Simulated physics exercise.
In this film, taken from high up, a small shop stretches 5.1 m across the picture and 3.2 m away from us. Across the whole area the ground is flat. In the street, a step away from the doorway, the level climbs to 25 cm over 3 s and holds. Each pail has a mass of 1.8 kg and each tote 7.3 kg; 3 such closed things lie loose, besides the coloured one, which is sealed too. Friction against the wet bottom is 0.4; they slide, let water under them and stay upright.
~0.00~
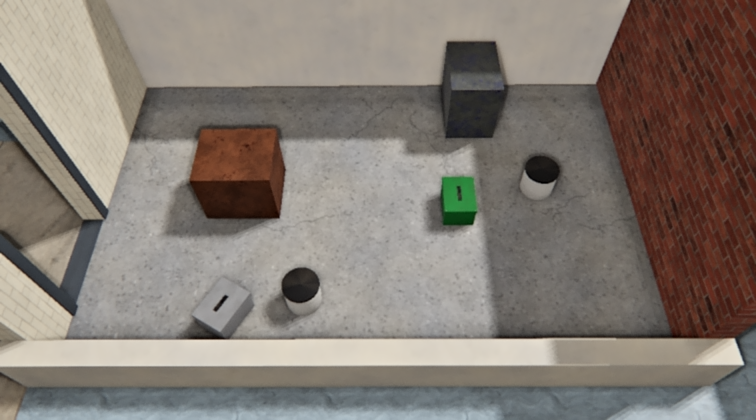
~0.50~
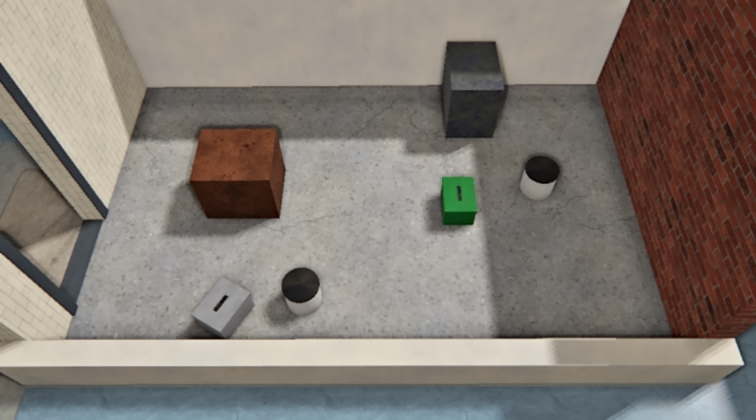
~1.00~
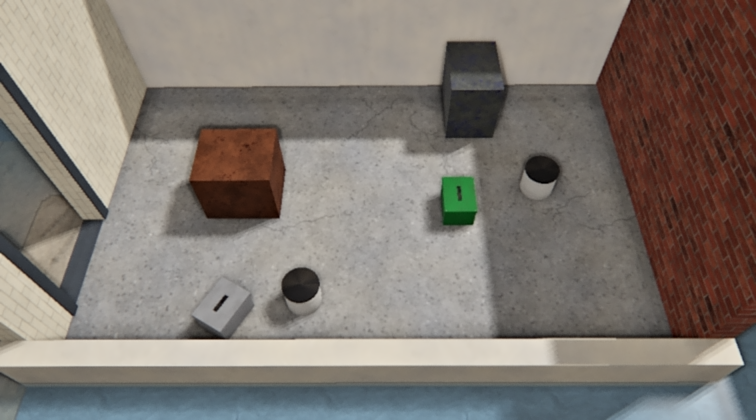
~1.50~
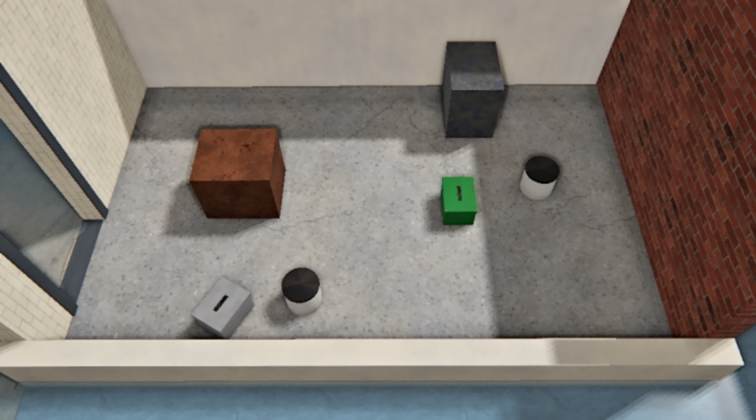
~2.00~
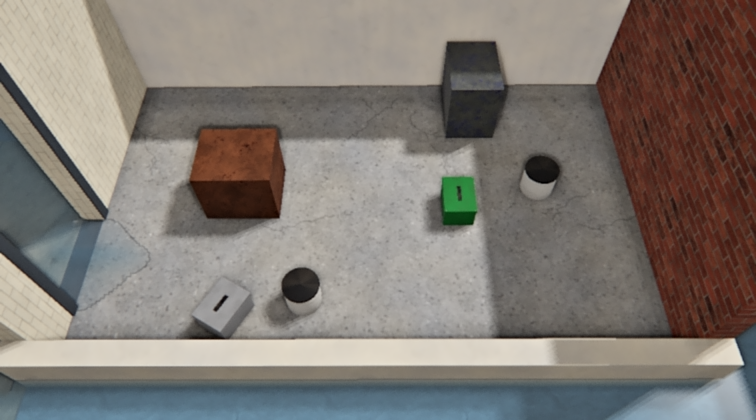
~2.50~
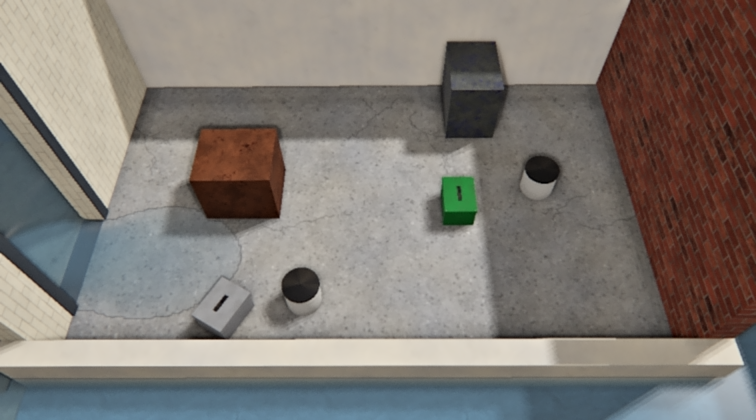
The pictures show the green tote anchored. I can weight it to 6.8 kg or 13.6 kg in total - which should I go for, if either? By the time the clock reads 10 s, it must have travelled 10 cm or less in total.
Make it 13.6 kg.
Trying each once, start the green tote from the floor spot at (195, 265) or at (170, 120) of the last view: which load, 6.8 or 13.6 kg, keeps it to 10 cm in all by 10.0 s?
No load; heavier load only.
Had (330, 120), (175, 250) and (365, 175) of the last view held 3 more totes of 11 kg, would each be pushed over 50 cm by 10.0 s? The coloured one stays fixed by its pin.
Spot one stays inside, spot two crosses the limit, spot three stays inside.
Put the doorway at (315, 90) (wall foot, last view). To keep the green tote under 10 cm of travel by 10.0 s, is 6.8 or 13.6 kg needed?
If so, then only the second option works.
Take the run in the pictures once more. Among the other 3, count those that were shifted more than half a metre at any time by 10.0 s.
3 in all.
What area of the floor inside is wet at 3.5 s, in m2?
Flooded: Near 4.0 m2.
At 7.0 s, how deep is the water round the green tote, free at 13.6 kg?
4 cm, roughly.
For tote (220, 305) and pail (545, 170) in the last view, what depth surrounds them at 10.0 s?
First about 17 cm, second about 6 cm.
After 3.5 s the green tote would be 0 cm from its start with 6.8 kg and 0 cm from its start with 13.6 kg; 0 cm of water round it then.
After 4.5 s the green tote would be 9 cm from its start with 6.8 kg and 0 cm from its start with 13.6 kg; 4 cm of water round it then.
After 7.0 s the green tote would be 92 cm from its start with 6.8 kg and 0 cm from its start with 13.6 kg; 4 cm of water round it then.
After 10.0 s the green tote would be 163 cm from its start with 6.8 kg and 0 cm from its start with 13.6 kg; 8 cm of water round it then.
